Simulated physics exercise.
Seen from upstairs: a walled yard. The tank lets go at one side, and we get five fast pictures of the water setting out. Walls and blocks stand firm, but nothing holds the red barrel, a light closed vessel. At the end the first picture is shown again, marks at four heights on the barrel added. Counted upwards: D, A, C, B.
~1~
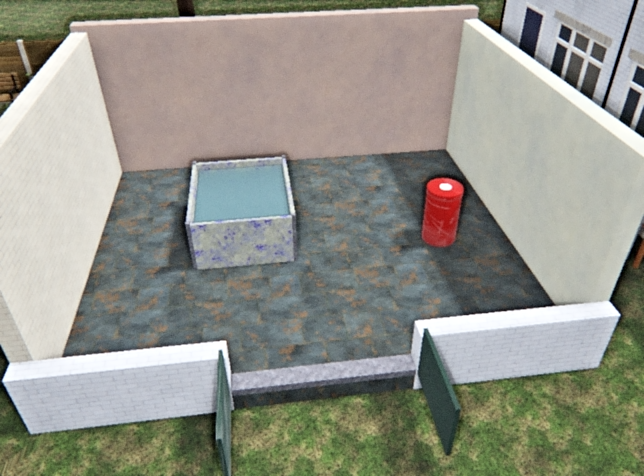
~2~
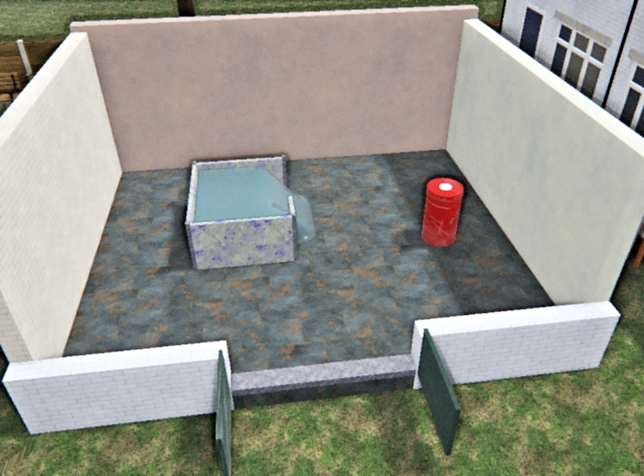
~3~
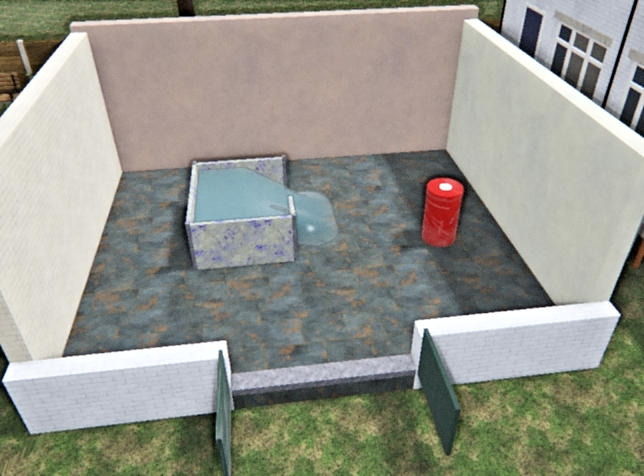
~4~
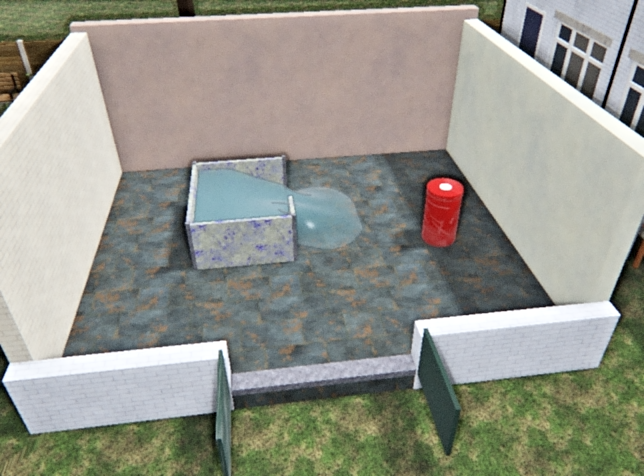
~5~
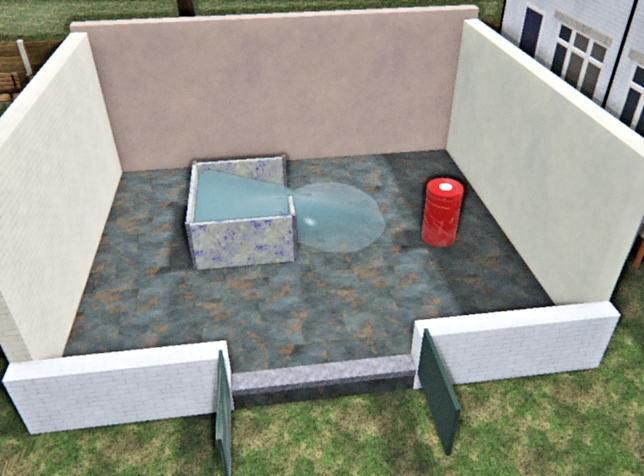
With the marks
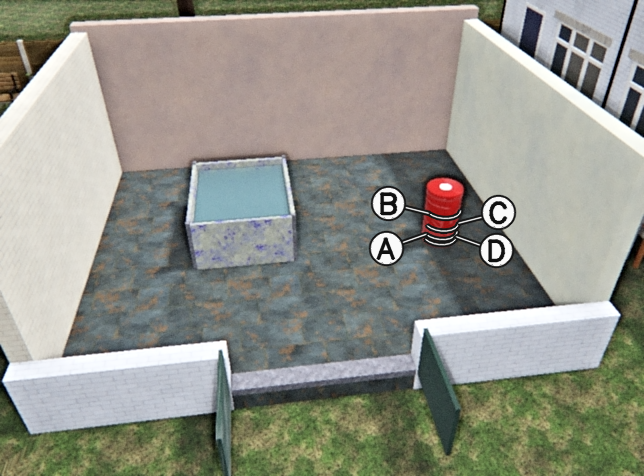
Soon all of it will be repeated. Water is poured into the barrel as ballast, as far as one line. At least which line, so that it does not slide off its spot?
Line C.
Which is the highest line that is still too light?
That is line A.
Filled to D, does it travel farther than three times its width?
Yes.
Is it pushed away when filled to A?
Yes, that goes wrong.
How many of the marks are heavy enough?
Two of the four.
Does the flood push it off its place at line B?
No, not at all.
On the marked copy, A at (445, 239); B at (448, 218); C at (446, 230); D at (444, 244); from the bottom up D, A, C, B.
For line A, it is pushed about its own width away.
For line B, it does not move.
For line C, it does not move.
For line D, it is pushed about 6 times its own width away.
